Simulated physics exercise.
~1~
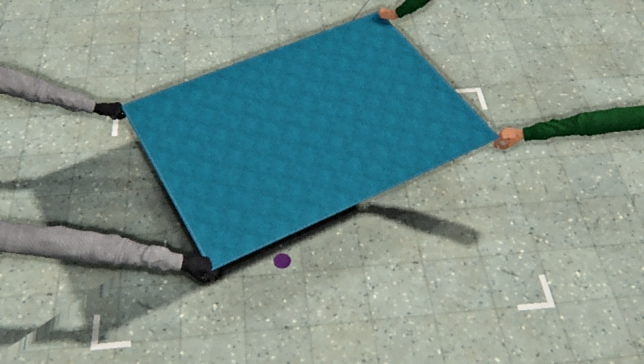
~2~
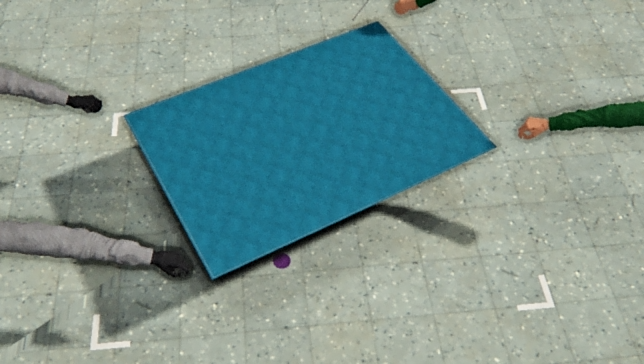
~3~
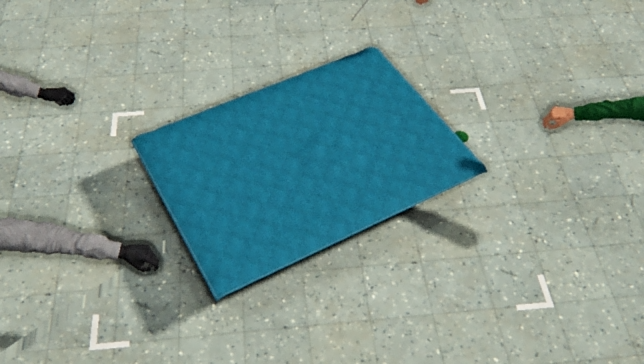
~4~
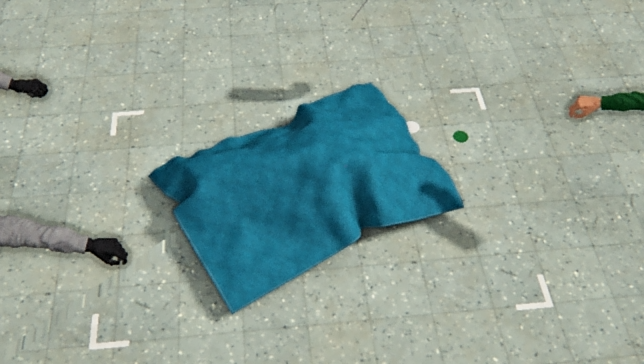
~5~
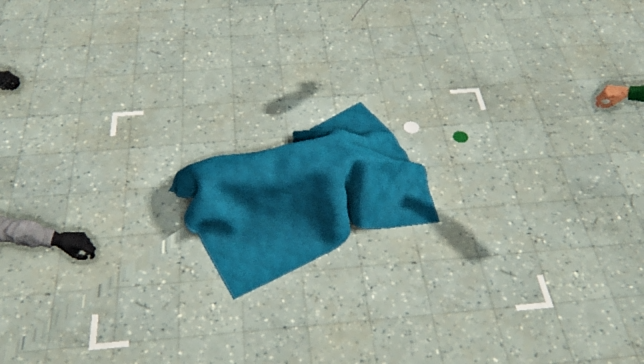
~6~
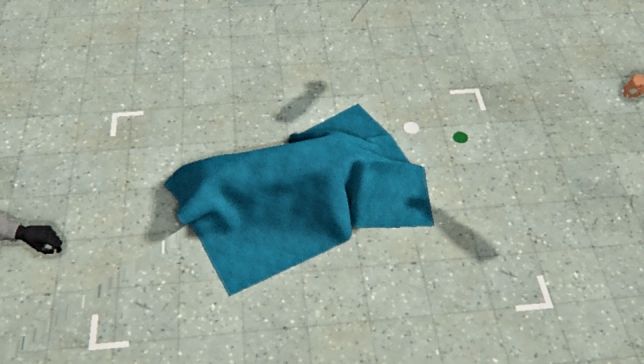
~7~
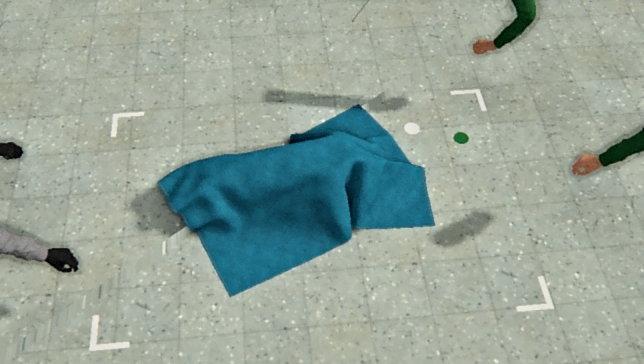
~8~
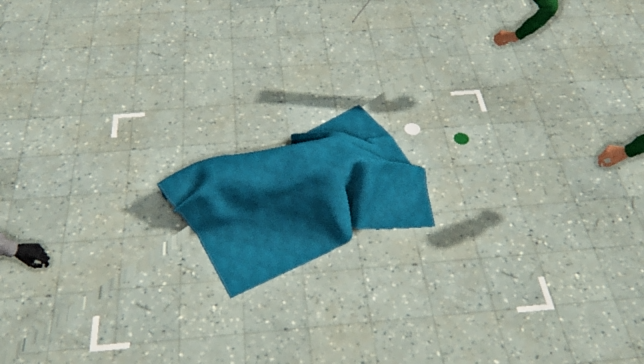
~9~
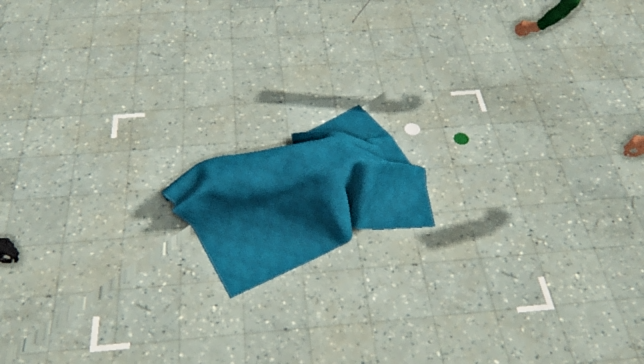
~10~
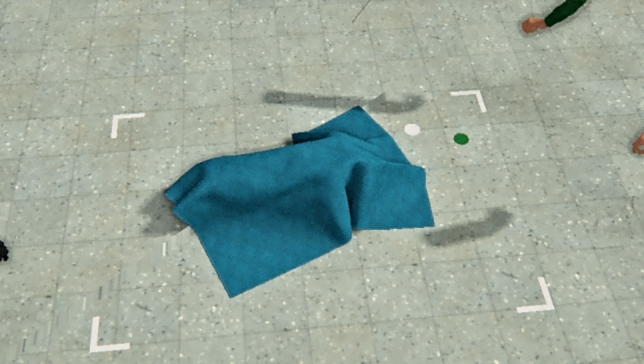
A blue blanket is stretched flat above a speckled, tiled floor, gripped by gloved hands in grey sleeves at the left and bare hands in green sleeves at the right, with a purple disc visible near its lower edge. The hands let go and draw back as it drops, hiding the purple disc. A green disc and then a white one come into view at its right. The blanket buckles and crumples into raised folds, shrinking inward as it settles. Hands hover and withdraw at both sides, leaving it rumpled and still, with the white and green discs uncovered.
